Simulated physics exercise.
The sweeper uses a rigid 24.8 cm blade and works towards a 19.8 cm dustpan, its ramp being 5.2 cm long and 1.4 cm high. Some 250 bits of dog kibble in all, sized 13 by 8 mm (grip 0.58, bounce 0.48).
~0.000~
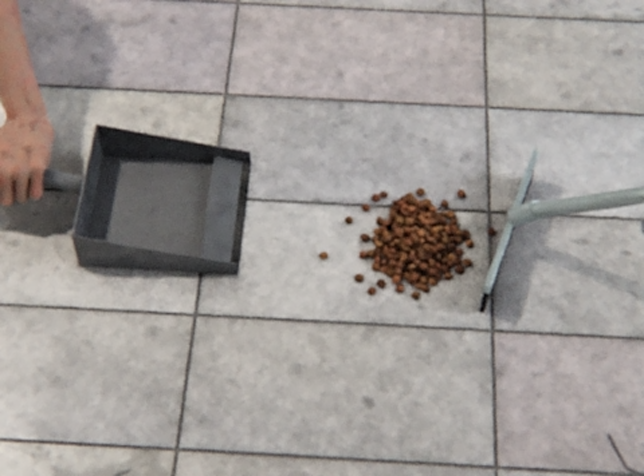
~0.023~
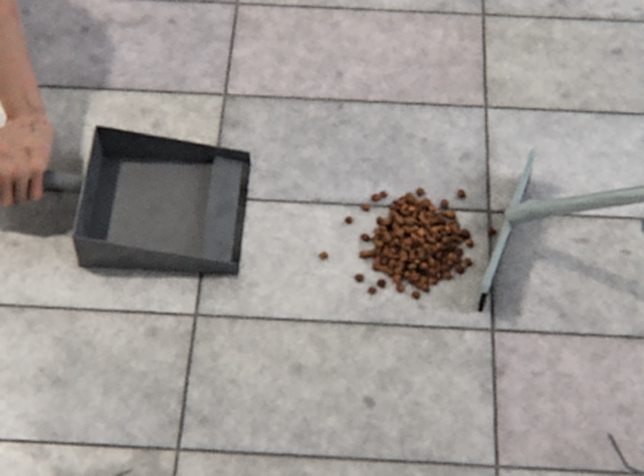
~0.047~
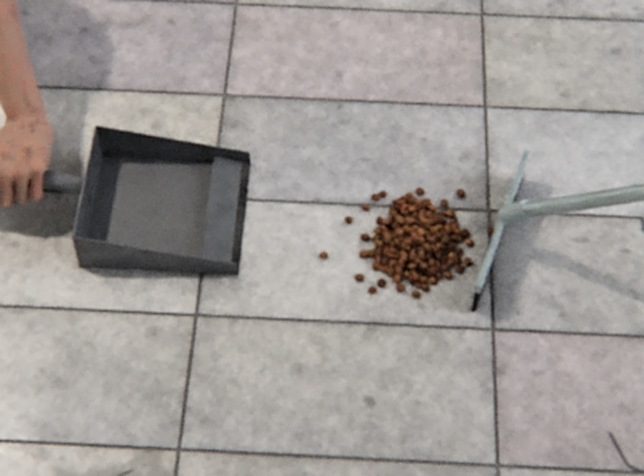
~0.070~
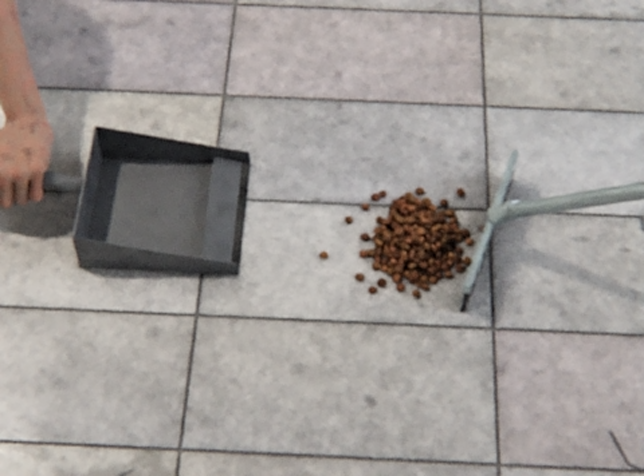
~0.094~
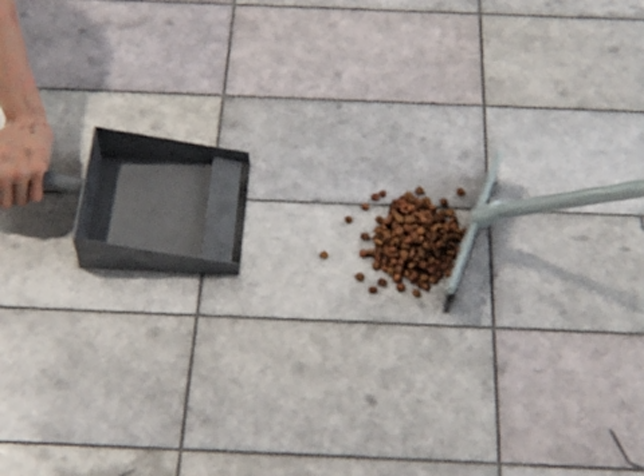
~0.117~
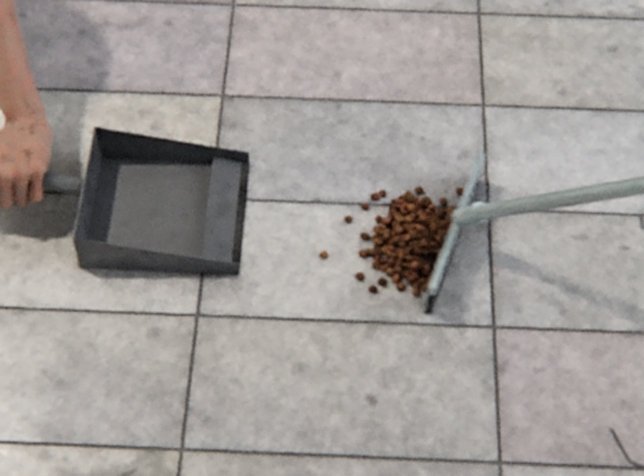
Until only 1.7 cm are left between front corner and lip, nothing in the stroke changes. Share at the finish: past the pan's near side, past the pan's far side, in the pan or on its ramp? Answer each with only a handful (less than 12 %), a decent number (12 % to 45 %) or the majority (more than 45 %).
Near side: A decent number; far side: Only a handful; pan: A decent number.
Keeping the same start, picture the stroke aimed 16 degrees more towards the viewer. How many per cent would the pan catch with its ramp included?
About 5 percent would end up there.
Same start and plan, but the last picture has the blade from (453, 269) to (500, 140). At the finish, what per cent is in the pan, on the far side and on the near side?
Pan: 15, far side: 40, near side: 10.
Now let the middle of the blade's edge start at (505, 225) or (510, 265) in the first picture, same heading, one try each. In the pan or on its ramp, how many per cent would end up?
Close to 25 in a hundred, then close to 20 in a hundred.
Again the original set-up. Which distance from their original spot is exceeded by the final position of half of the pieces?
24 cm, roughly.
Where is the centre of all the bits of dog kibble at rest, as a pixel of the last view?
Near (249, 225).
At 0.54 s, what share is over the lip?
About 20 percent up to then.
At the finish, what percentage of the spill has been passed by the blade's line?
5 %.
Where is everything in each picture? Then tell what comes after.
The first picture shows blade from (487, 288) to (535, 158), moved 0.0 cm, 0 of the pieces shifted so far; middle of the pieces at (418, 241); pan at (154, 212).
The second picture shows blade from (485, 288) to (532, 157), moved 0.3 cm, 0 of the pieces shifted so far; middle of the pieces at (418, 241).
The third picture shows blade from (478, 288) to (525, 157), moved 1.2 cm, 0 of the pieces shifted so far; middle of the pieces at (418, 240).
The fourth picture shows blade from (467, 288) to (515, 157), moved 2.8 cm, 1 of the pieces shifted so far; middle of the pieces at (418, 240).
The fifth picture shows blade from (451, 289) to (499, 158), moved 5.0 cm, 6 of the pieces shifted so far; middle of the pieces at (418, 240).
The sixth picture shows blade from (432, 291) to (481, 159), moved 7.6 cm, 94 of the pieces shifted so far; middle of the pieces at (416, 239); pan at (154, 214). Its pace works out near 1.13 m/s, heading 9 degrees towards the viewer's side.
After 0.24 s, middle of the blade 16 cm from the lip; 0 % over the lip, far side 0 %, near side 10 %.
Then, at 0.32 s, middle of the blade 8 cm from the lip; 0 % over the lip, far side 5 %, near side 15 %.
Then, at 0.54 s, middle of the blade 5 cm from the lip; 20 % over the lip, far side 10 %, near side 20 %.
By 1.2 s all is still; near side 20 %, far side 10 %, pan 20 %, in front of the lip or behind the blade 50 %.
